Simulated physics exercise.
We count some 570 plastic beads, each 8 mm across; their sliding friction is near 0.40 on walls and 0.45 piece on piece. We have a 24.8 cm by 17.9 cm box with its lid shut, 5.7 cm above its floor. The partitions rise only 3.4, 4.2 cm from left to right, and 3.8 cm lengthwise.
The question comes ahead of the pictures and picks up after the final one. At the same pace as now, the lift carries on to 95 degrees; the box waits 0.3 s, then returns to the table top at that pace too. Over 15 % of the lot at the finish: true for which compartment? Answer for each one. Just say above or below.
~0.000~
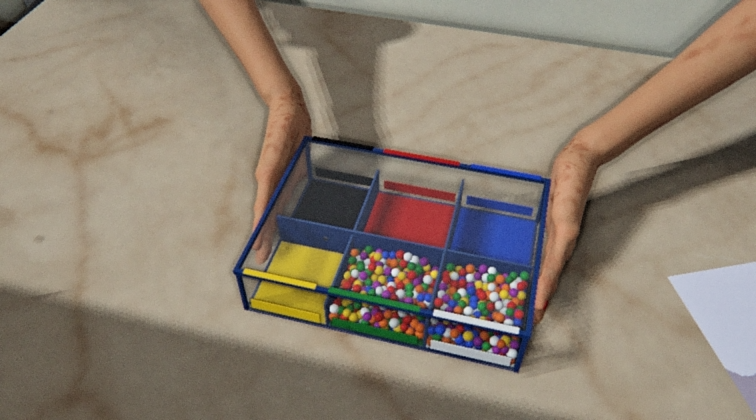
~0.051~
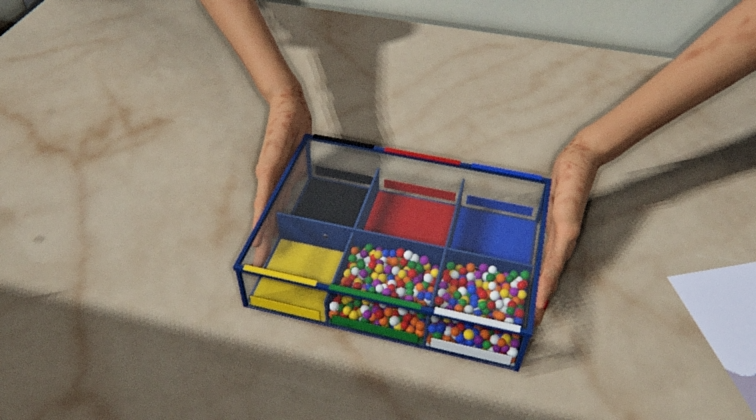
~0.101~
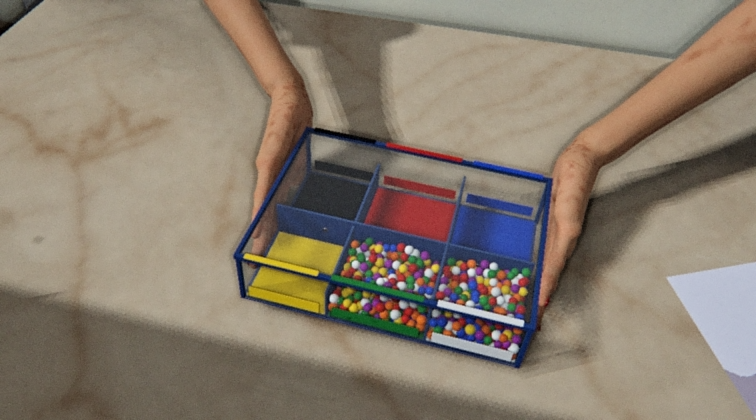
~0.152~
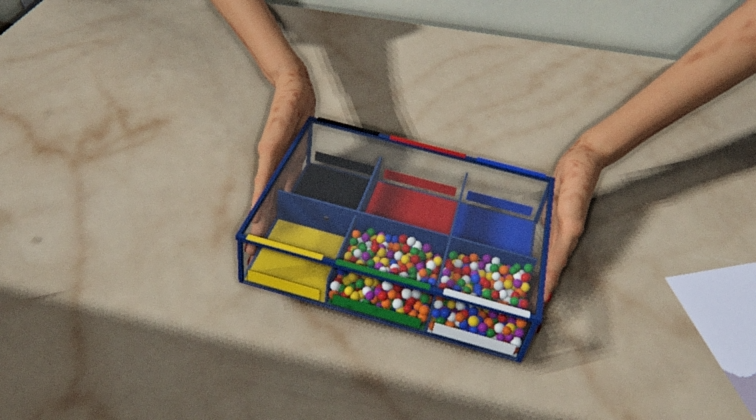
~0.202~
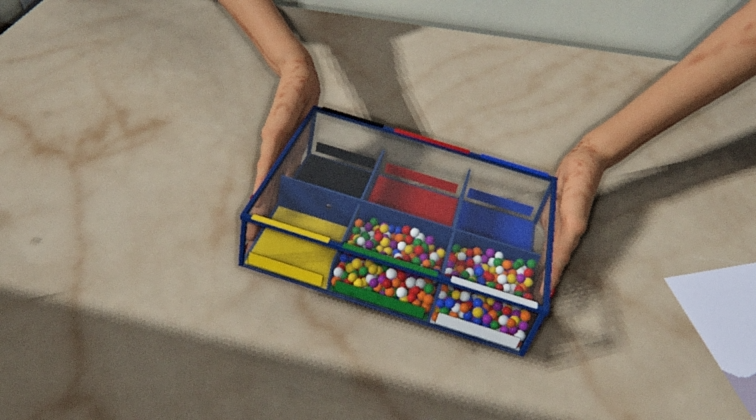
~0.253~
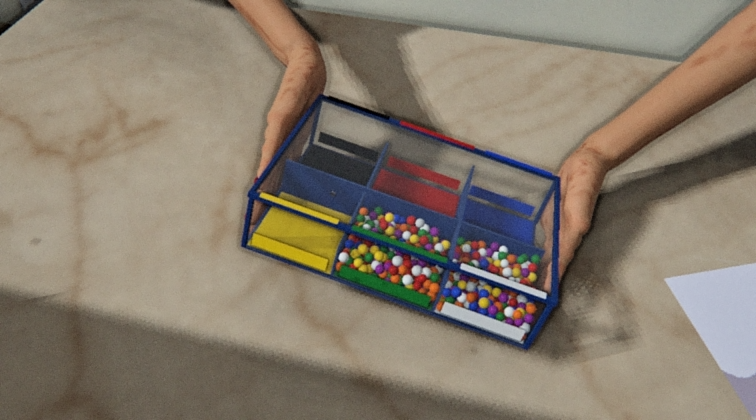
Red below, blue above, green above, yellow below, white above, black below.
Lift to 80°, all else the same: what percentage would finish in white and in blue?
Result - white at 40 percent, blue at 20 percent.
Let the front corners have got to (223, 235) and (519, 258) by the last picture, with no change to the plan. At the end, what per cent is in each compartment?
By the end red holds 5%, blue holds 0%, green holds 5%, yellow holds 0%, white holds 30% and black holds 55%.
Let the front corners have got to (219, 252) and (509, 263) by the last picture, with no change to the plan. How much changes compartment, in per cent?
In that case close to 65 per cent.
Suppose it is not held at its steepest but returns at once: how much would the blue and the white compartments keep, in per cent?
Then blue keeps 40% and white keeps 35%.
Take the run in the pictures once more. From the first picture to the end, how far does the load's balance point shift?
I'd put it at close to 6.5 cm.
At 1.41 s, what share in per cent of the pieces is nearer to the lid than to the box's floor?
Roughly 50 percent of the pieces.
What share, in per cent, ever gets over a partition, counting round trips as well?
About 50 per cent.
After 1.41 s, tilt 95 degrees; blue 25 %, green 30 %, white 40 %.
Then, at 2.18 s, tilt 49 degrees; blue 45 %, green 20 %, white 30 %.
After 2.98 s, tilt 0 degrees; blue 50 %, green 20 %, white 30 %.
In the end, at 3.7 s, red 0 %, blue 45 %, green 20 %, yellow 0 %, white 30 %, black 0 %.
